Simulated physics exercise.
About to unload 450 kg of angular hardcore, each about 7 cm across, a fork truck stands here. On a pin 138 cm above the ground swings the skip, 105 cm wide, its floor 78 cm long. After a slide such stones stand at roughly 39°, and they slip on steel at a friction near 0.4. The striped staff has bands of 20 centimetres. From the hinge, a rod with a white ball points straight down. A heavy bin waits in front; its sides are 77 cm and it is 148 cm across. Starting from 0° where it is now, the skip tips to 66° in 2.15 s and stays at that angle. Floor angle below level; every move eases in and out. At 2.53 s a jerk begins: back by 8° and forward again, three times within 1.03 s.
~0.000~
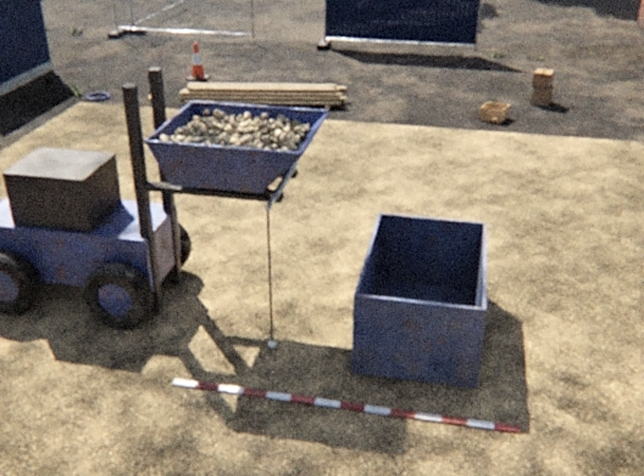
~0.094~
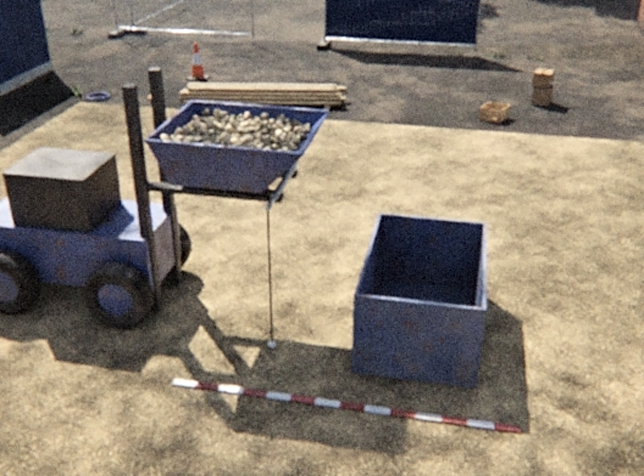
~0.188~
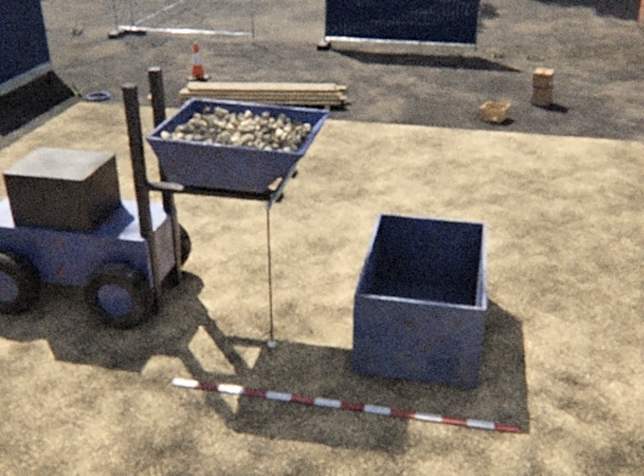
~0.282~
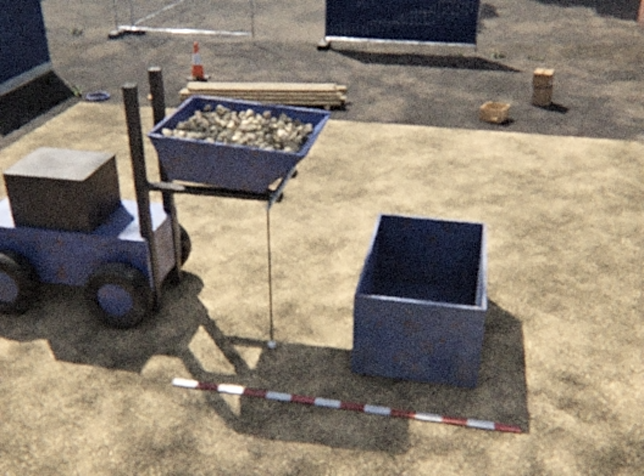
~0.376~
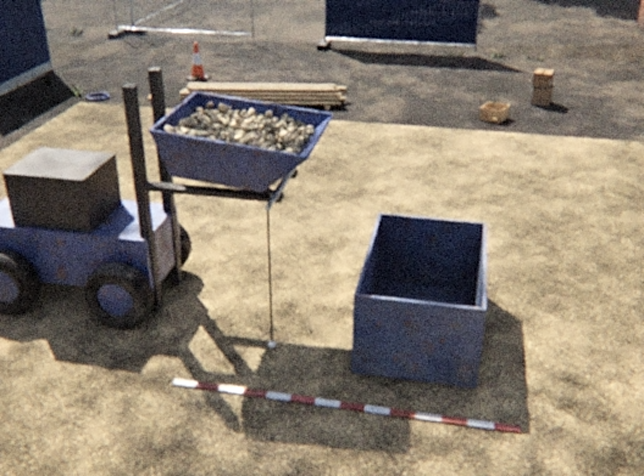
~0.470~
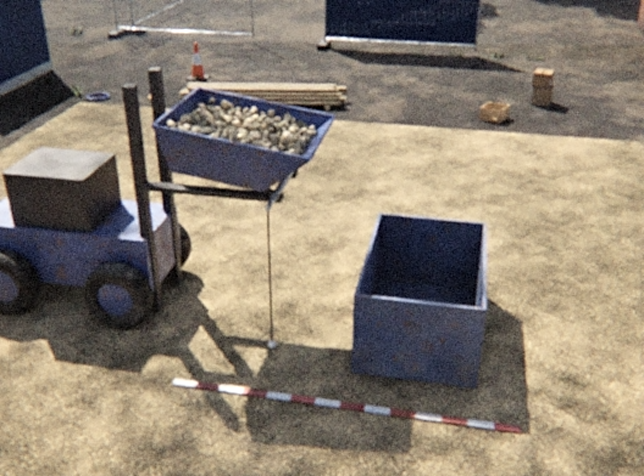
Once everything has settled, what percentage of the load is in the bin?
65 %.
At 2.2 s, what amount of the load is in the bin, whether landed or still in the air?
By that point it's something like 10 in a hundred.
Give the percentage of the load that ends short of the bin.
I'd put it at around 30 per cent.
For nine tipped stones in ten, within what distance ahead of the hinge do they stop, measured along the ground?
Around 150 cm ahead of the hinge.
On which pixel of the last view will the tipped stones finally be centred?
Resting centre: About (394, 318).
After 1.6 s the floor is at 56°; 100 % in the skip; the foremost stones are at (338, 182).
After 2.2 s the floor is at 66°; 78 % in the skip, 13 % short of the bin, 9 % in the bin; the foremost stones are at (396, 302).
After 4.0 s the floor is at 66°; 19 % in the skip, 17 % short of the bin, 63 % in the bin, 1 % beside or beyond the bin; the foremost stones are at (480, 325).
After 6.6 s the floor is at 66°; 4 % in the skip, 30 % short of the bin, 65 % in the bin, 1 % beside or beyond the bin; the foremost stones are at (478, 325).
